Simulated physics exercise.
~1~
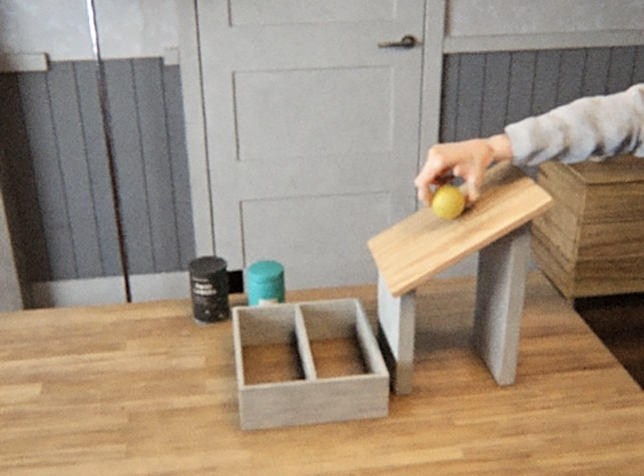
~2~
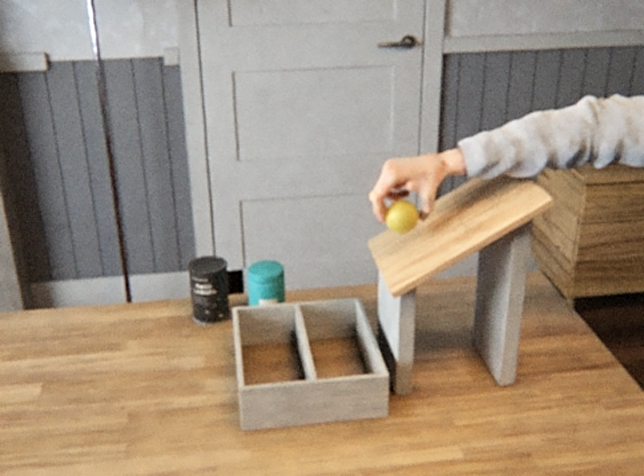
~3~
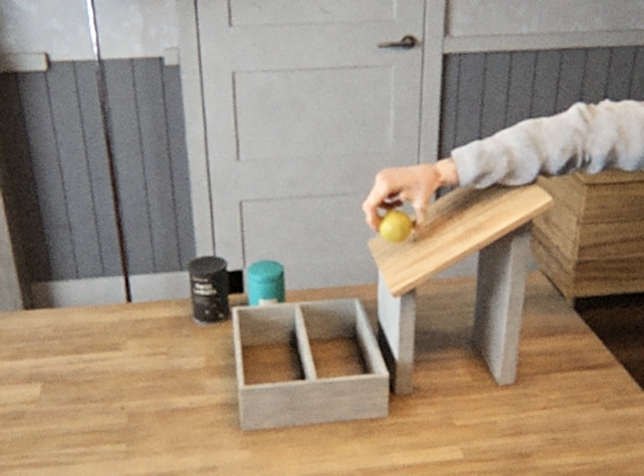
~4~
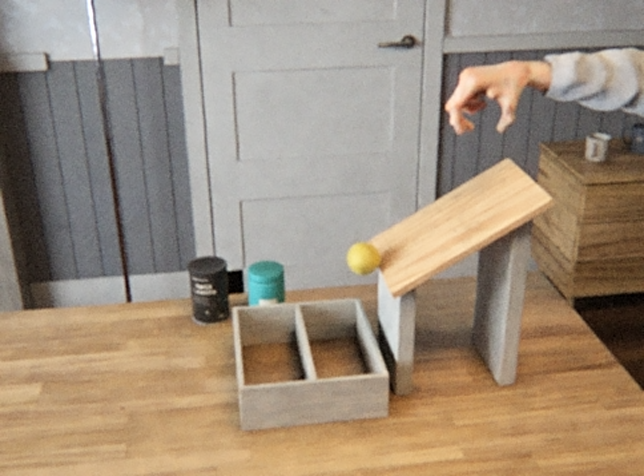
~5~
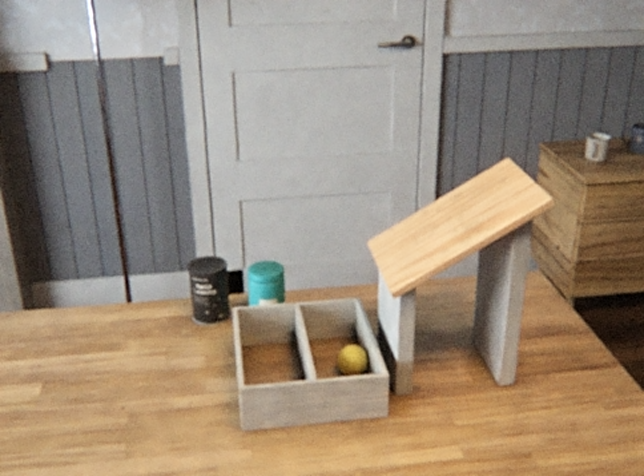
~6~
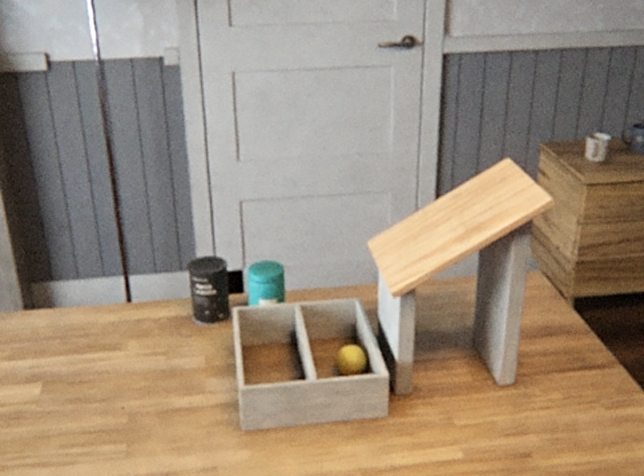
A yellow lemon leaving a hand on a sloping wooden board, dropping off the lower edge and resting in the tray's nearer bay.
